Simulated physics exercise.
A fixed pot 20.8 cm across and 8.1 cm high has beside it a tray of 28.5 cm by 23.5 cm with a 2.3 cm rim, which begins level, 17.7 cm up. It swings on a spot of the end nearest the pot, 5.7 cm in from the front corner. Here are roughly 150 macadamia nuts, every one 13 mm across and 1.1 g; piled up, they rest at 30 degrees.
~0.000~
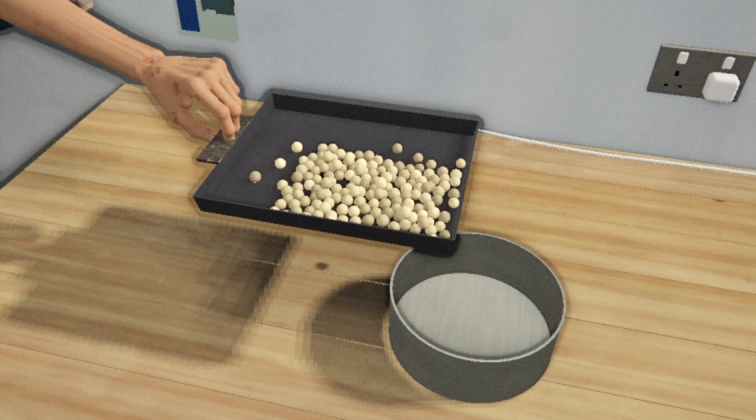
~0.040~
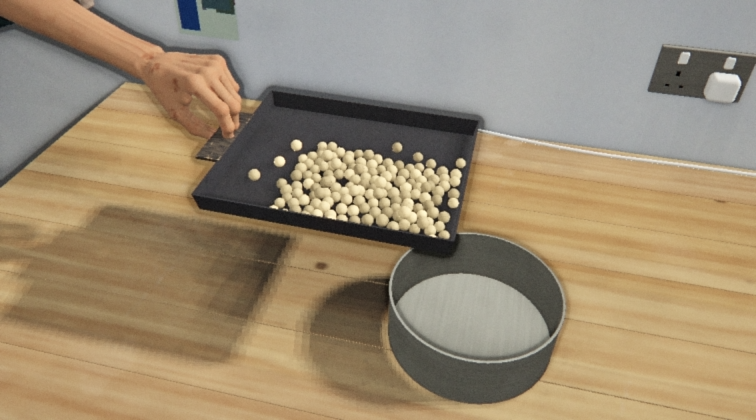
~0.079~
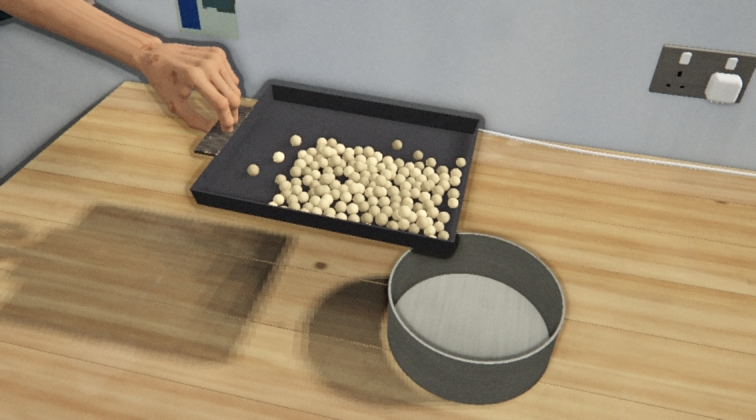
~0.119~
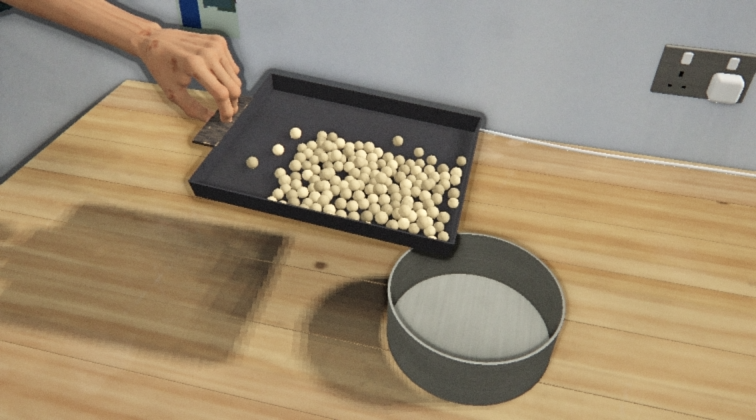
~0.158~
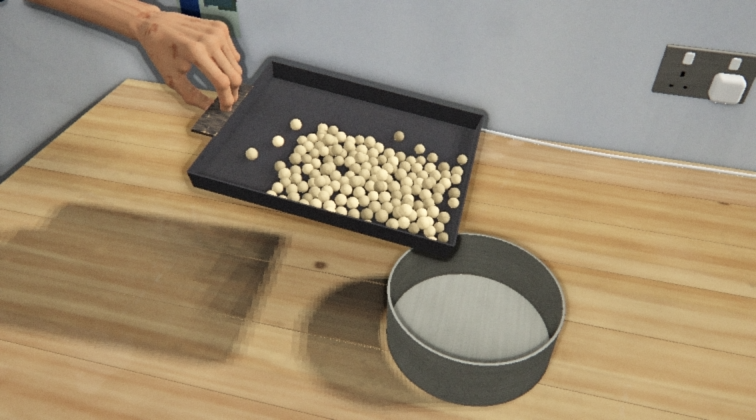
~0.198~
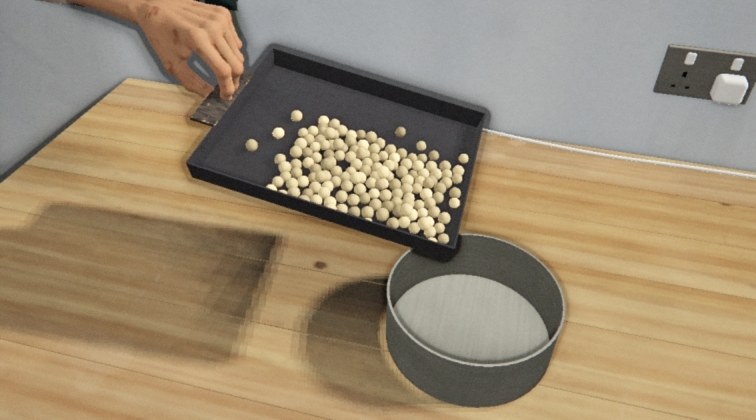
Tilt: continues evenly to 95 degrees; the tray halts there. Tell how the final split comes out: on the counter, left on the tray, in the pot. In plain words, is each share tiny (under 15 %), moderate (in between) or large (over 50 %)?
Counter: Tiny; left on the tray: Tiny; pot: Large.
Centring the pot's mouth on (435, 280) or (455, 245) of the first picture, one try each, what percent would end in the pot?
Near 65 and 15 percent, one try each.
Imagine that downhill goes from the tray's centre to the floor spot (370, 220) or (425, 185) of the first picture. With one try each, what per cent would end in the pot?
60 and 75 %.
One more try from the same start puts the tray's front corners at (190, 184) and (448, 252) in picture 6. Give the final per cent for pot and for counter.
In the pot: 55 per cent; on the counter: 45 per cent.
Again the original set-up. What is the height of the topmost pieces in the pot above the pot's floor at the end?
About 3.0 centimetres.
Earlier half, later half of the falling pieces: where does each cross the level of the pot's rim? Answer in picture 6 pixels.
Around (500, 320), then around (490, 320).
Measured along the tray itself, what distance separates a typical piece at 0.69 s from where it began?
2 cm.
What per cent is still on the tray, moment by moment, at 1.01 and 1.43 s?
The figures go 95 and then 5.
Then, at 0.69 s, tilt 52 degrees; the tray holds 100 %, the pot 0 %.
After 1.01 s, tilt 78 degrees; the tray holds 95 %, the pot 5 %.
After 1.43 s, tilt 95 degrees; the tray holds 5 %, the pot 85 %.
At rest (2.4 s), counter 0 %, tray 0 %, pot 100 %.
